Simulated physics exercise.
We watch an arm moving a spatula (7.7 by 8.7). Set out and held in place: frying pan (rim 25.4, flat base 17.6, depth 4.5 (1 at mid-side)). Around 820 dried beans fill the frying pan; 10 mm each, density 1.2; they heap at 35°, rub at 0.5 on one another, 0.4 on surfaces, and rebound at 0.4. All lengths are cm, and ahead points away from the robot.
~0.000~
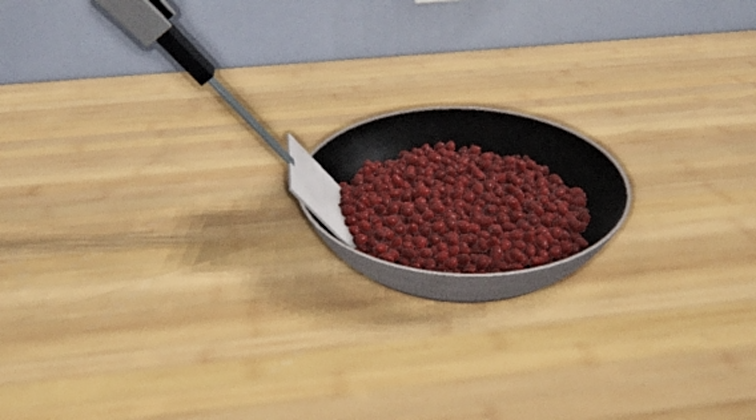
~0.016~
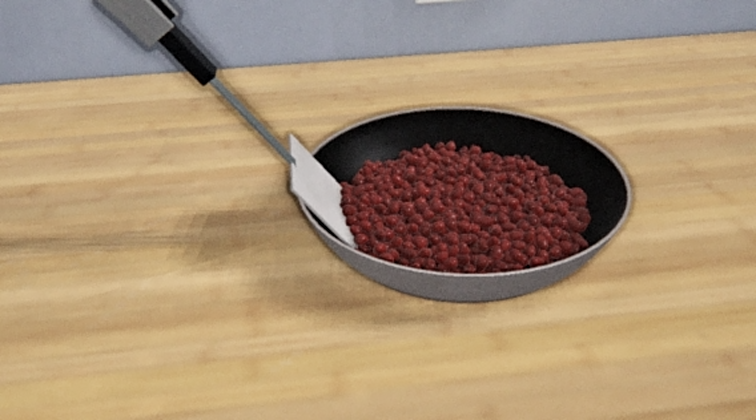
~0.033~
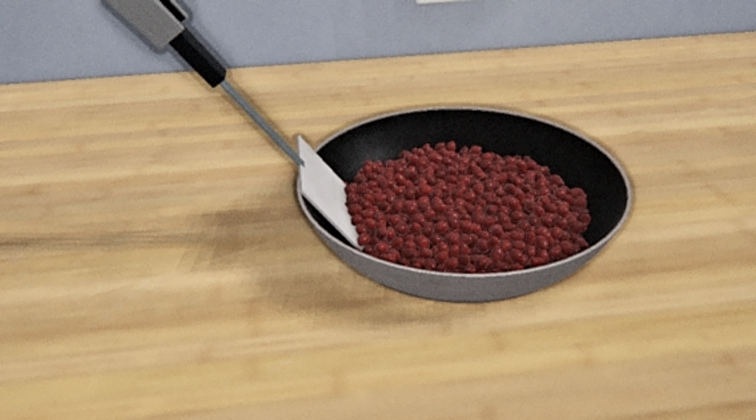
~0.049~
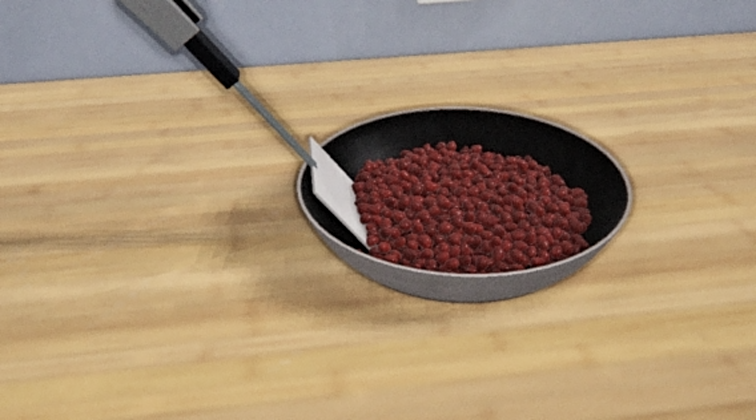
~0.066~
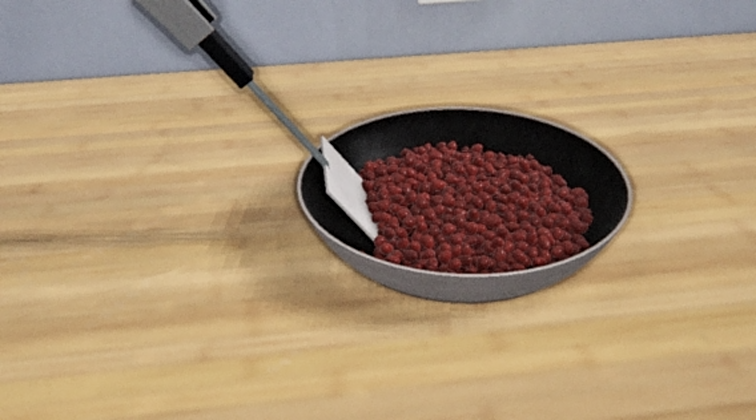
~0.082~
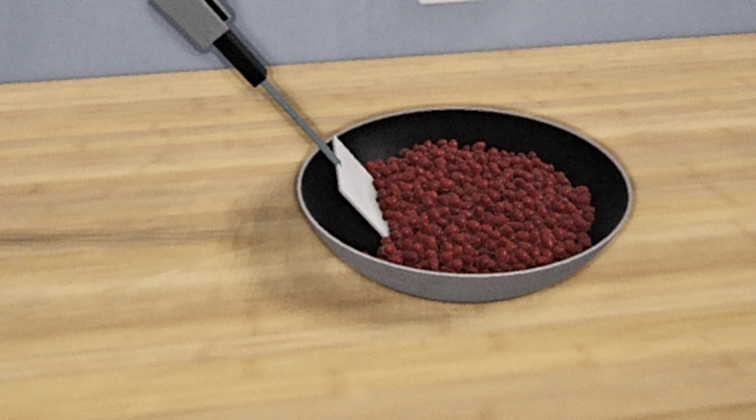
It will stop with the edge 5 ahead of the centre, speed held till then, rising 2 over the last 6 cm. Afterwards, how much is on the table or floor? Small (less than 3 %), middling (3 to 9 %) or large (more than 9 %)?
Share on the table or floor: Small (less than 3 %).
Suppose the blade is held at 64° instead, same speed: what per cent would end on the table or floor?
It would be near 0 per cent.
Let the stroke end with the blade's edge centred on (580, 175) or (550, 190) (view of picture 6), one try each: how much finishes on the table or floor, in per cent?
About 35 and 5 per cent.
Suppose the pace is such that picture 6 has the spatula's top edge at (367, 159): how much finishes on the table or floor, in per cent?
Some 5 per cent.
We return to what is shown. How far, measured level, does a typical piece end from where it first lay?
Some 3 cm.
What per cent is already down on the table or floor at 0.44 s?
Roughly 0 per cent.
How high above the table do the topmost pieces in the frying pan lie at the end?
Some 6.0 cm.
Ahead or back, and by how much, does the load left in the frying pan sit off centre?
Some 4.5 cm ahead.
After 0.15 s, sloping 55°, highest piece 5 above the table; 817 in the frying pan.
After 0.21 s, sloping 55°, highest piece 6 above the table; 817 in the frying pan.
After 0.44 s, sloping 55°, highest piece 6 above the table; 817 in the frying pan.
After 1.49 s, sloping 55°, highest piece 6 above the table; 816 in the frying pan, 1 on the table or floor.
In the end, 816 in the frying pan, 1 on the table or floor. That is 0 % on the table or floor.
